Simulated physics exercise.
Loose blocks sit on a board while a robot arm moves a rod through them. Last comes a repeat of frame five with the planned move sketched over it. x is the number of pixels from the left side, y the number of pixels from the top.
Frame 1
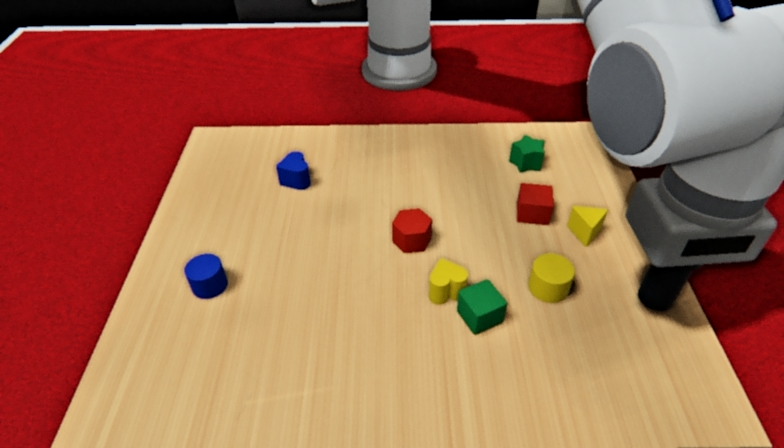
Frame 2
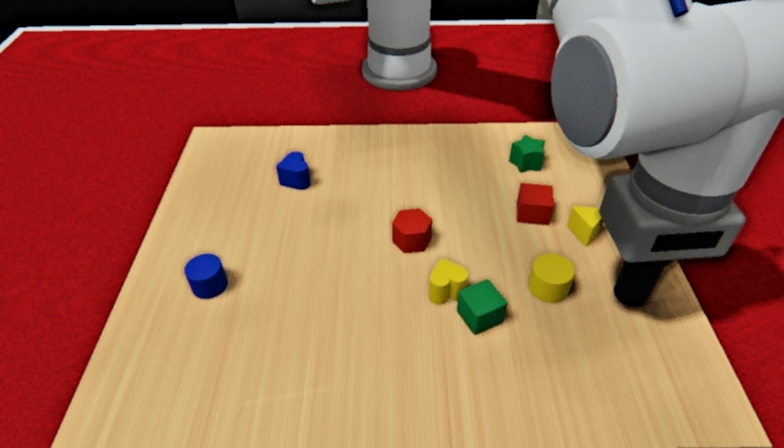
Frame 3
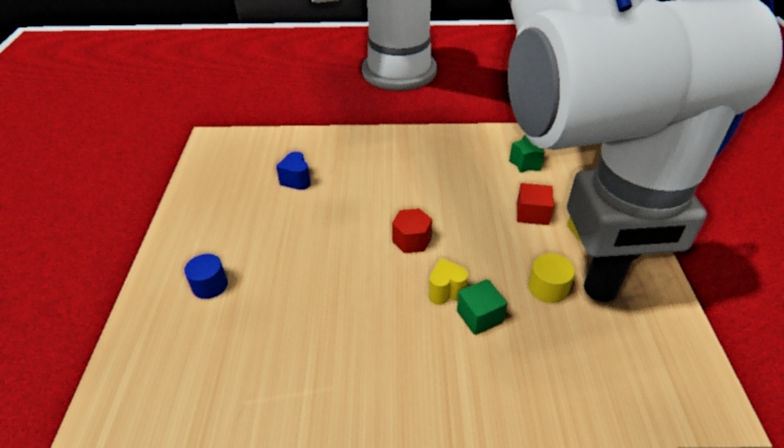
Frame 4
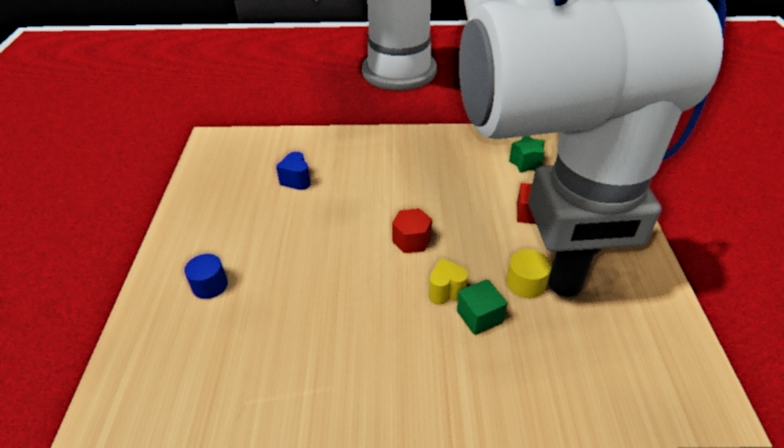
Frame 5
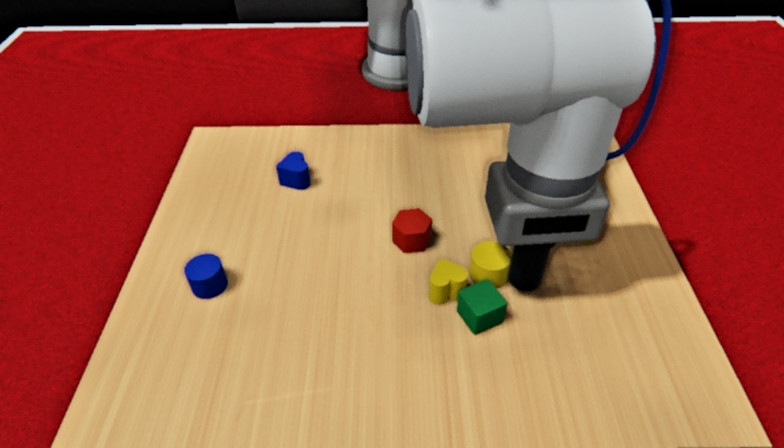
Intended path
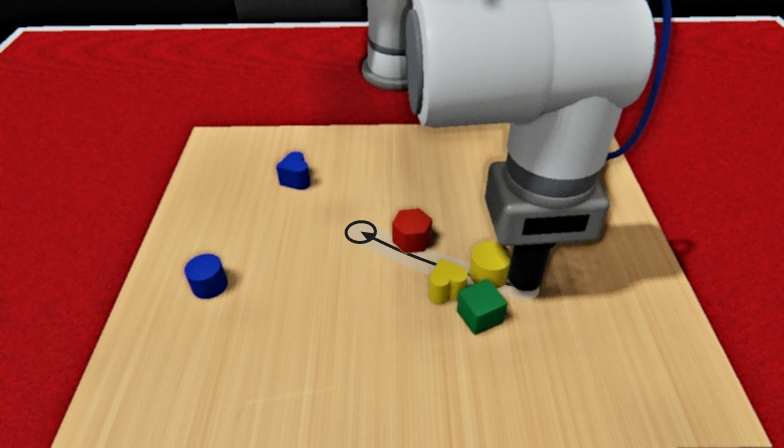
A robot arm moves left across the board, pushing the yellow cylinder toward the yellow heart.
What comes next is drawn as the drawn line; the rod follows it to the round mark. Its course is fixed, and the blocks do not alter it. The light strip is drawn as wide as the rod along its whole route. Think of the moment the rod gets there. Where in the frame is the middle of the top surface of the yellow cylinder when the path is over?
It sits at (353, 191).
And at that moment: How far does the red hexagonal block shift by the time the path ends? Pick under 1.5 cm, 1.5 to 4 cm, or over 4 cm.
It falls in the over 4 cm band.
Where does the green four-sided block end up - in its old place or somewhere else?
It stays.
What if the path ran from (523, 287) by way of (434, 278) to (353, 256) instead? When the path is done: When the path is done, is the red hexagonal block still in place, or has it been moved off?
It is carried off its spot.
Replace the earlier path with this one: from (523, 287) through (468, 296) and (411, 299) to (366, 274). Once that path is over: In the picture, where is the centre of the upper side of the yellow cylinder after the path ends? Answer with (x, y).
Expect it around (463, 249).
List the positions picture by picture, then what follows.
In the first frame, tip of the rod (655, 298), middles of tops, red hexagonal block (412, 220), yellow heart-shaped block (448, 273), green four-sided block (483, 297), yellow cylinder (554, 268).
In the second frame, rod (631, 294), nothing pushed.
In the third frame, rod (601, 289), nothing pushed.
In the fourth frame, rod (565, 284), yellow cylinder (531, 263).
In the fifth frame, rod (525, 279), red hexagonal block (412, 220), yellow heart-shaped block (448, 273), green four-sided block (483, 297), yellow cylinder (492, 255).
The line goes from (523, 287) via (434, 264), ending at (361, 232).
What follows on the original path. One third of the way, rod (463, 265); red hexagonal block (407, 217); yellow cylinder (436, 235).
Two thirds of the way, rod (408, 246); red hexagonal block (377, 192), turned 55° clockwise; yellow cylinder (386, 215).
At the end, rod (360, 224); red hexagonal block (369, 171), turned 95° clockwise; yellow heart-shaped block unmoved; green four-sided block unmoved; yellow cylinder (353, 191).
